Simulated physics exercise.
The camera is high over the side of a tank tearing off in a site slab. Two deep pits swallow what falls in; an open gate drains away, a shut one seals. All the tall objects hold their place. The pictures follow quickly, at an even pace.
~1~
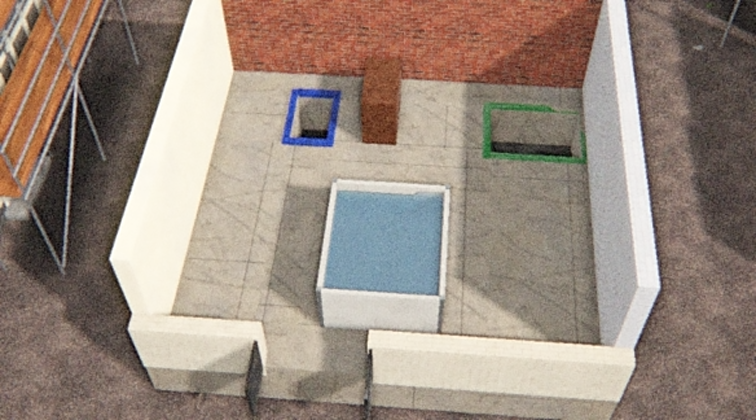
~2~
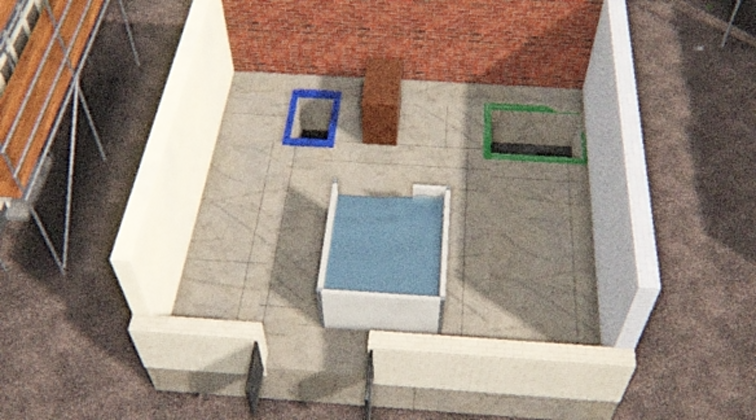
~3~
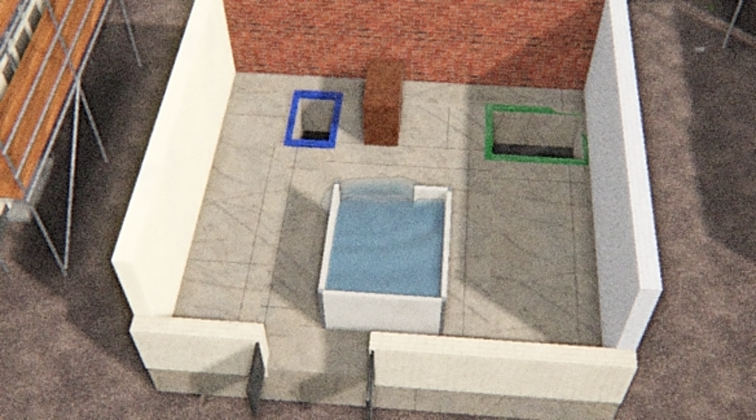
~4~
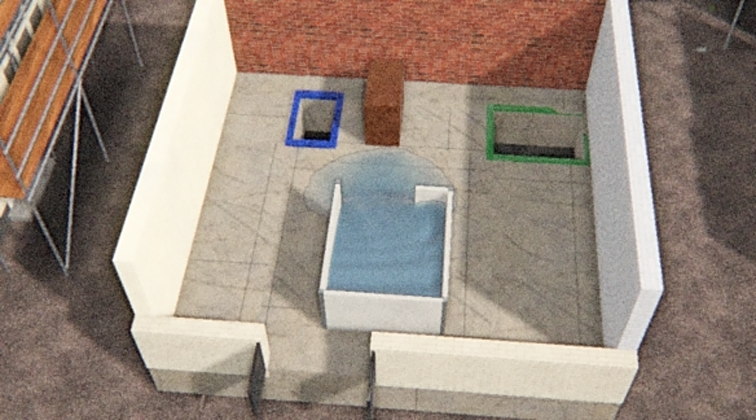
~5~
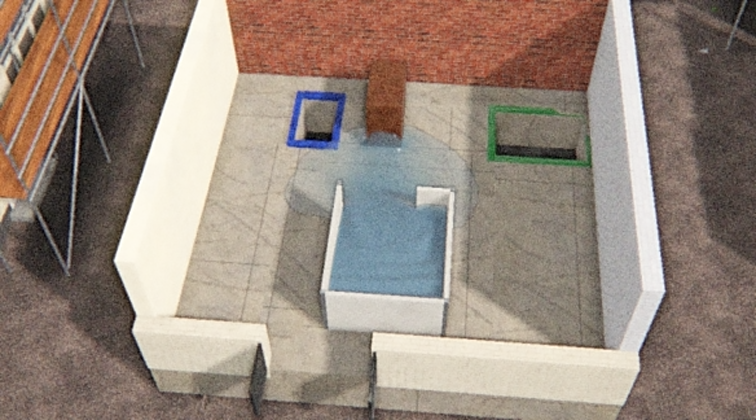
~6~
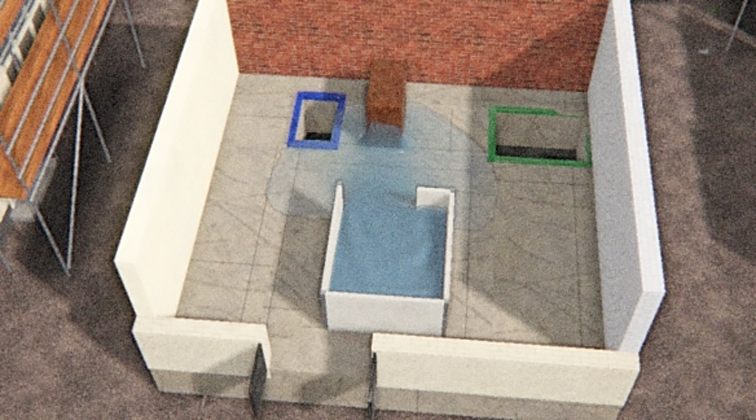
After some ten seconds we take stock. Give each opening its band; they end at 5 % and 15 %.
In the end: The gate takes less than 5 %; the green pit takes more than 15 %; the blue pit takes more than 15 %.
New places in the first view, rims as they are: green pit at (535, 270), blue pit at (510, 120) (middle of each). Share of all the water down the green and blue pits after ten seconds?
In per cent: Green 10, blue 15.
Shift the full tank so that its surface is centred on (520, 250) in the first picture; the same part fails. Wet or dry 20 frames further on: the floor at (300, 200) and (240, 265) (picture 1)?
In that order: Clear, dry.
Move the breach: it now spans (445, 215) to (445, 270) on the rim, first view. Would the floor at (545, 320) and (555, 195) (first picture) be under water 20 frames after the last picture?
One after the other: Flooded, under water.
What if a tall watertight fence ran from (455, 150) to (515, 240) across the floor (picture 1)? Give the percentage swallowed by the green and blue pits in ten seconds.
Roughly, in per cent: Green 25, blue 25.
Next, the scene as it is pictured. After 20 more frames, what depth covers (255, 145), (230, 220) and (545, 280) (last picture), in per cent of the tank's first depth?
Roughly 10, 4 and 0 per cent, in turn.
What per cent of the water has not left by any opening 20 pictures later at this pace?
Some 66 per cent.
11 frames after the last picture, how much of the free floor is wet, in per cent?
Some 40 per cent.
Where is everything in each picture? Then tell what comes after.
The first frame shows the open tank at (386, 240) is whole and still.
In the second frame, water pours out on the open tank's far side and has run to a hidden place.
In the third frame, the front is at (416, 186), out from the gap on the open tank's far side.
In the fourth frame, the front is at (401, 153), out from the gap on the open tank's far side.
In the fifth frame, water pours out on the open tank's far side and has run to (409, 129).
In the sixth frame, water pours out on the open tank's far side and has run to (415, 106).
A moment on, water covers 35 % of the floor; the gate 0 %, the green pit 1 %, the blue pit 6 %.
Next, water covers 40 % of the floor; the gate 0 %, the green pit 5 %, the blue pit 13 %.
Then, water covers 45 % of the floor; the gate 0 %, the green pit 15 %, the blue pit 18 %.
Later, water covers 60 % of the floor; the gate 0 %, the green pit 26 %, the blue pit 23 %.
In the end, water covers 75 % of the floor; the gate 2 %, the green pit 33 %, the blue pit 25 %.
